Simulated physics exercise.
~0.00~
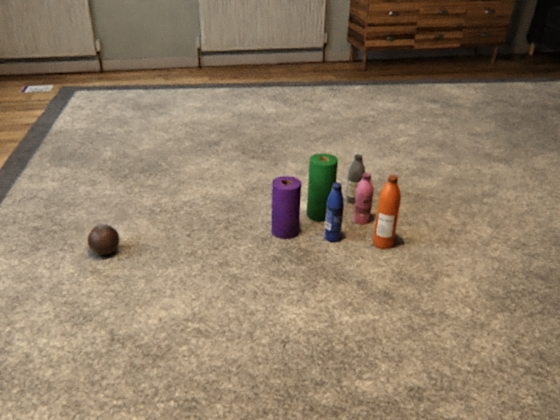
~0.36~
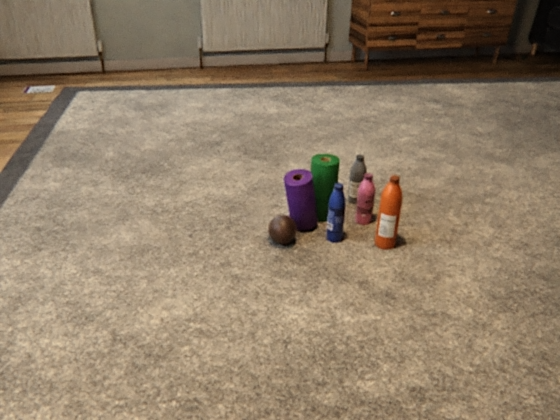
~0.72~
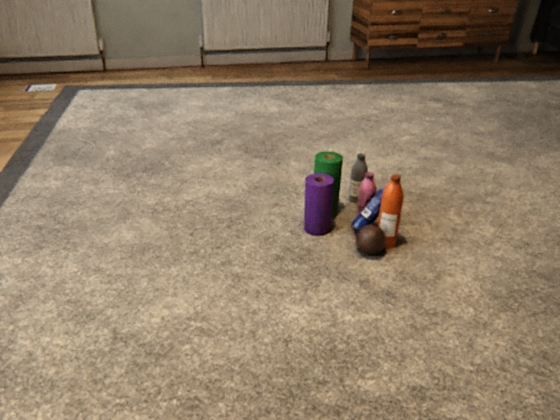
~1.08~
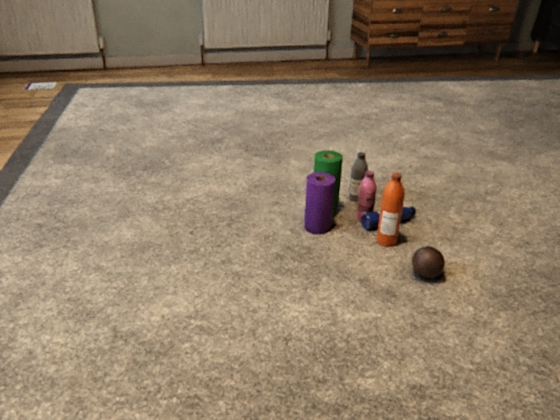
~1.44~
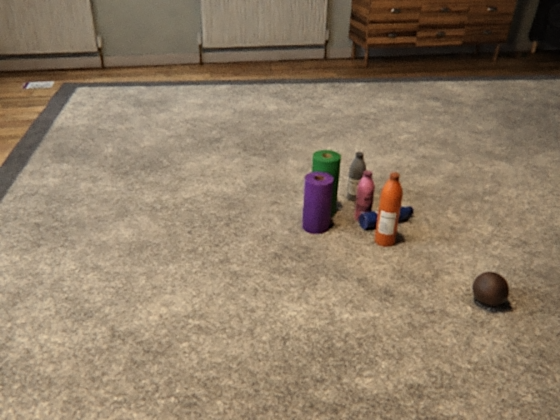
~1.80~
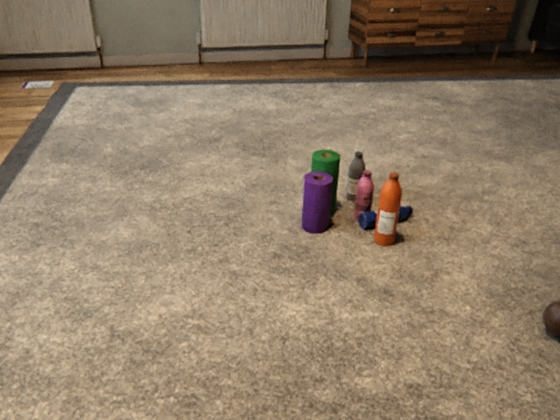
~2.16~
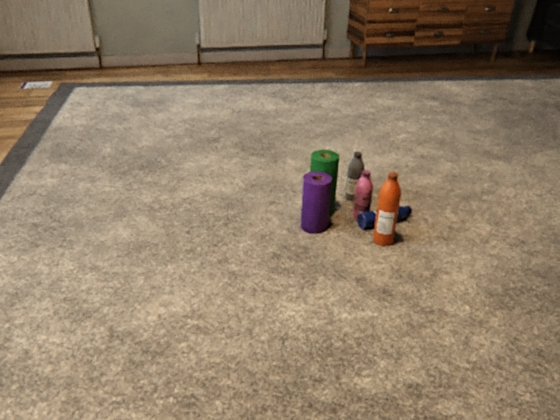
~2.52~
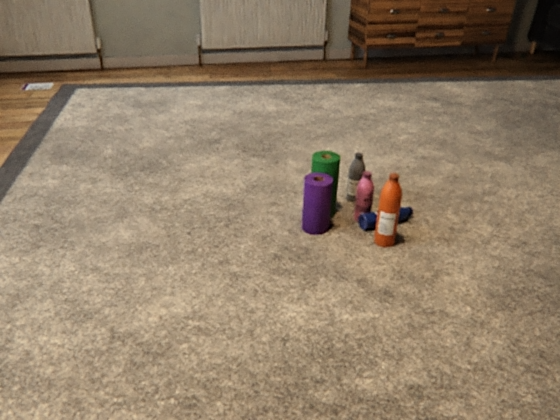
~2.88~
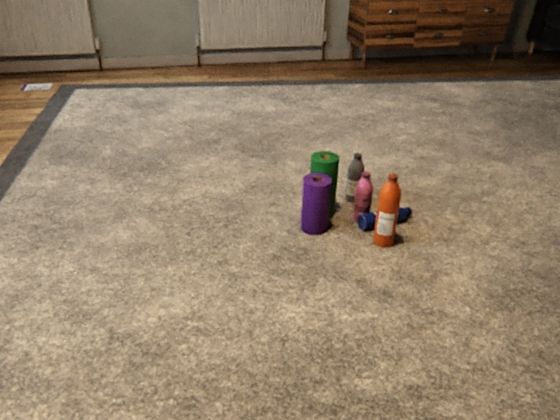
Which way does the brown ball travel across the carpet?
The brown ball rolls to the right, passing the group of bottles and rolls and going out of view.
Brown ball rolling right across a carpet, nudging a purple roll, knocking over a blue bottle and leaving the others standing.
